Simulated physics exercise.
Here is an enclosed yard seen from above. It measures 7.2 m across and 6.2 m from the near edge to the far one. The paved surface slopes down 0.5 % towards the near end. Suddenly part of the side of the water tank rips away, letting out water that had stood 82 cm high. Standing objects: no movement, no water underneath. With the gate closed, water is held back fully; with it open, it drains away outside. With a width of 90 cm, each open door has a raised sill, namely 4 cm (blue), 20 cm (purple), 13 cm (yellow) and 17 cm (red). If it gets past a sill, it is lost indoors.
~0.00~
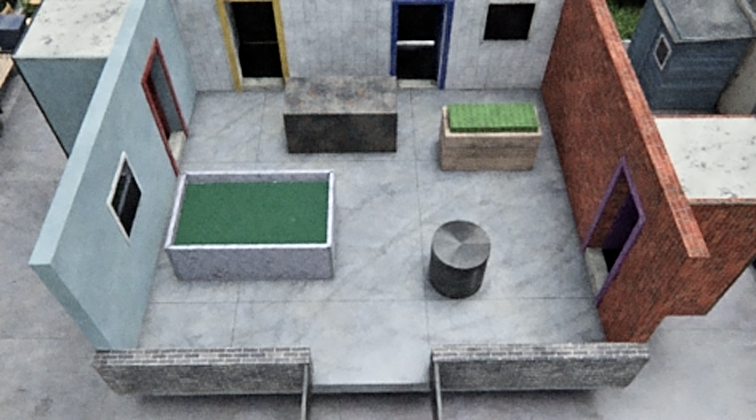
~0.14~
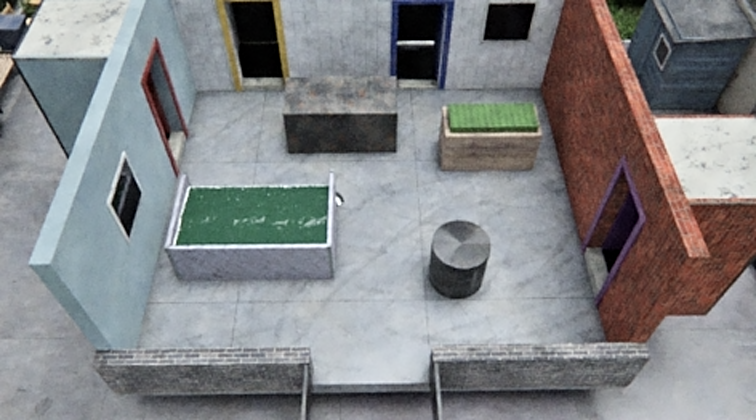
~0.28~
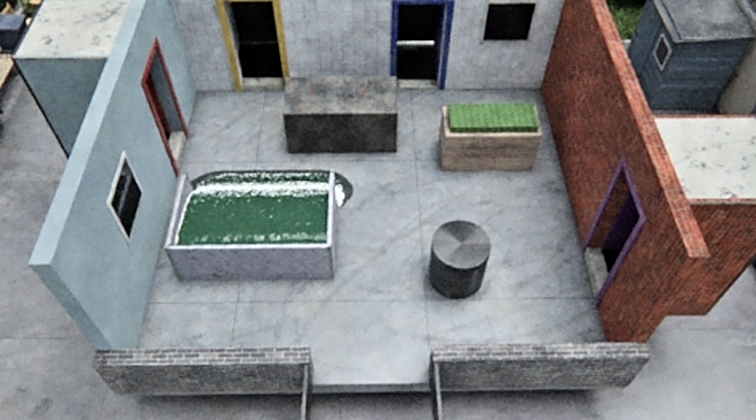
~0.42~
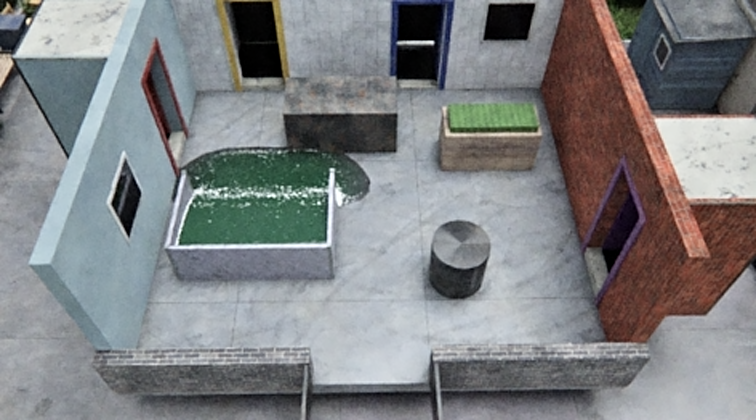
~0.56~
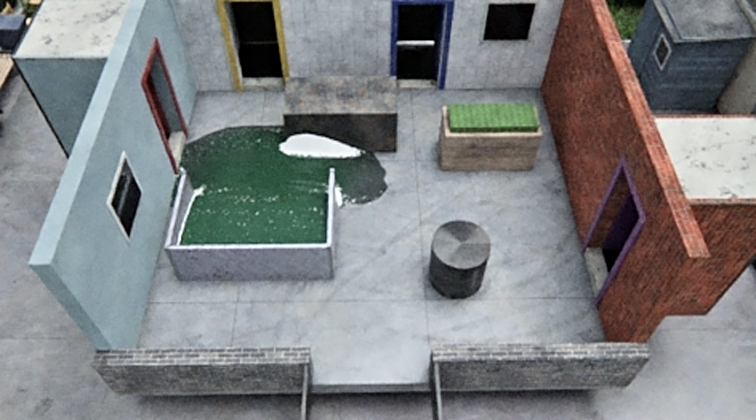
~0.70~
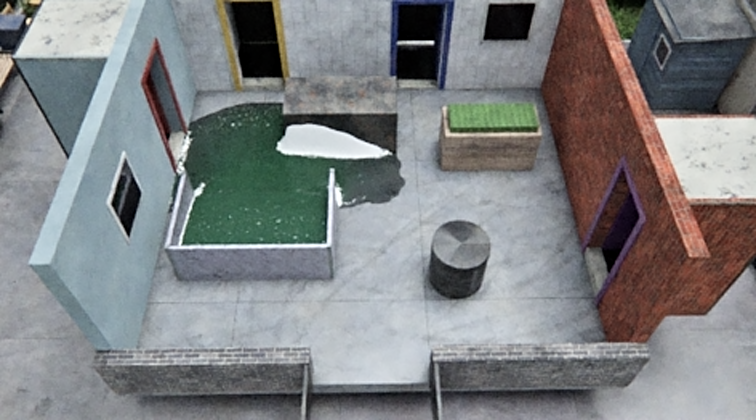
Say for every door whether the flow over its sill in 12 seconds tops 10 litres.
Result: Blue door - tops it; purple door - falls short; yellow door - tops it; red door - tops it.
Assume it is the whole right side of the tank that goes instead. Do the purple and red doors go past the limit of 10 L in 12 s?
Against the limit, the purple door stays within it and the red door stays within it.
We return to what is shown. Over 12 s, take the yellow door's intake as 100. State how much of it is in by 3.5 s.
That works out near 95%.
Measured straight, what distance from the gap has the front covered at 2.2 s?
Roughly 5.0 m.
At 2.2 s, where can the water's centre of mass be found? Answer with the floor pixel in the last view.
Centre: Approx. (282, 165) px.
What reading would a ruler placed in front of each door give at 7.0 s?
Readings (cm): Blue = 5; purple = 9; yellow = 7; red = 8.
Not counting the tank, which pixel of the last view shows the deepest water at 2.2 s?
In the last picture, around (209, 122).
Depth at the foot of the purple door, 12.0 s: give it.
The depth there is around 9.5 cm.
After 1.4 s water covers 30 % of the floor and is deepest (50 cm) near (205, 97); blue door not reached, purple door not reached, yellow door 28 cm at the sill, 114 L in, red door 20 cm at the sill, 0 L in.
After 2.2 s water covers 45 % of the floor and is deepest (45 cm) near (209, 122); blue door not reached, purple door not reached, yellow door 36 cm at the sill, 276 L in, red door 15 cm at the sill, 2 L in.
After 3.5 s water covers 65 % of the floor and is deepest (22 cm) near (281, 121); blue door 11 cm at the sill, 17 L in, purple door 11 cm at the sill, 0 L in, yellow door 19 cm at the sill, 370 L in, red door 20 cm at the sill, 20 L in.
After 7.0 s water covers 90 % of the floor and is deepest (14 cm) near (494, 101); blue door 5 cm at the sill, 53 L in, purple door 9 cm at the sill, 0 L in, yellow door 7 cm at the sill, 384 L in, red door 8 cm at the sill, 24 L in.
After 12.0 s water covers 100 % of the floor and is deepest (12 cm) near (577, 254); blue door 6 cm at the sill, 67 L in, purple door 9 cm at the sill, 0 L in, yellow door 5 cm at the sill, 384 L in, red door 5 cm at the sill, 24 L in.
